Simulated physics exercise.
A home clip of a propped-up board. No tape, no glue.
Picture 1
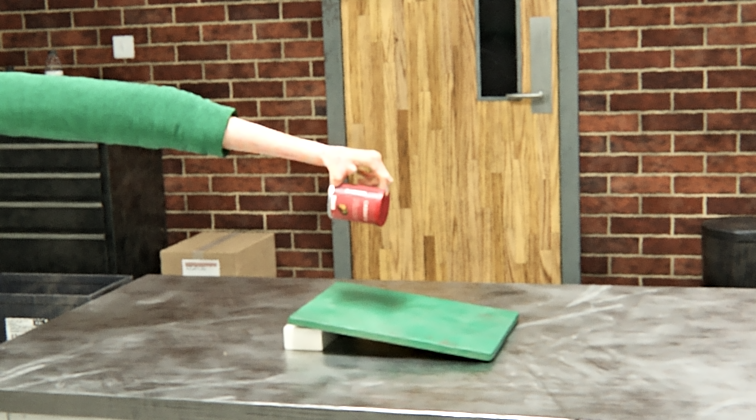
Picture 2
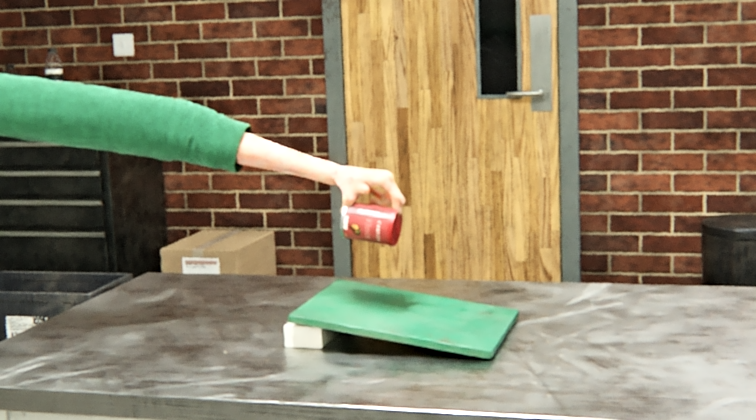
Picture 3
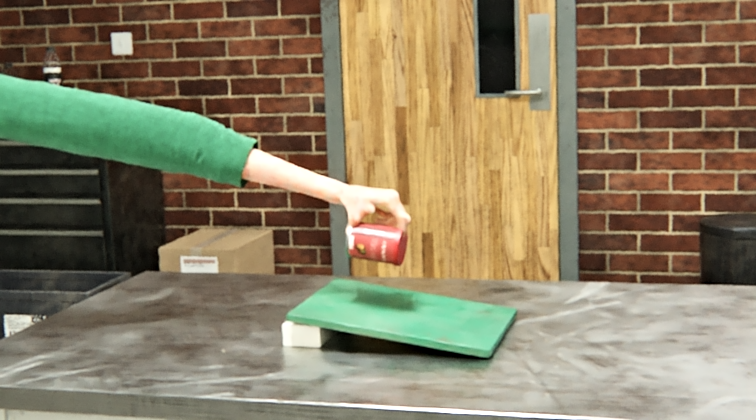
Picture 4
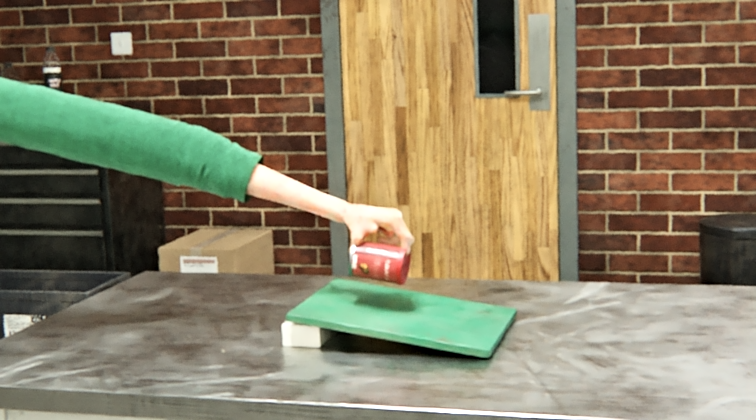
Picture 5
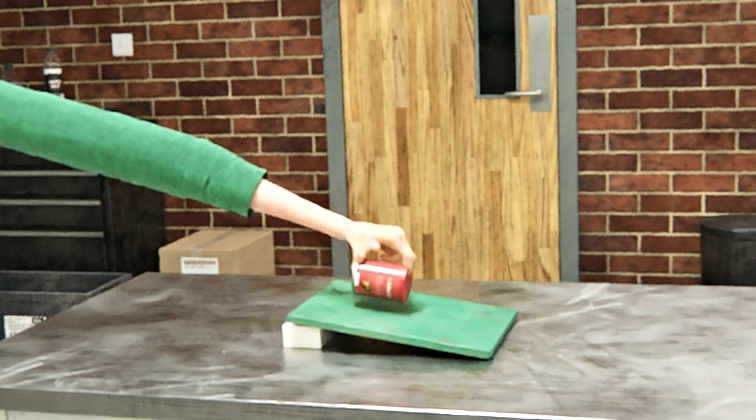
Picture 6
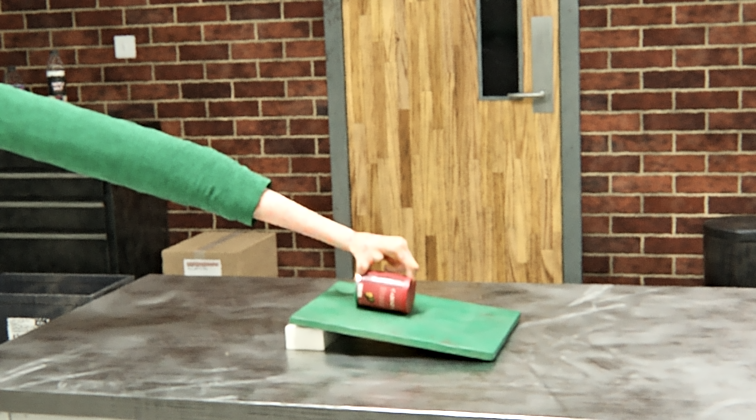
A hand in a green sleeve lowering a red tin on its side onto a tilted green board on a table.
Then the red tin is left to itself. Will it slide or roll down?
It keeps its place.
Then, 0.30 s on from there, no change.
Then, 0.70 s on from there, red tin resting near (386, 291).
In the end, it is unmoved. At the end, from the last picture's camera, red tin near (386, 291). The red tin remains at rest.
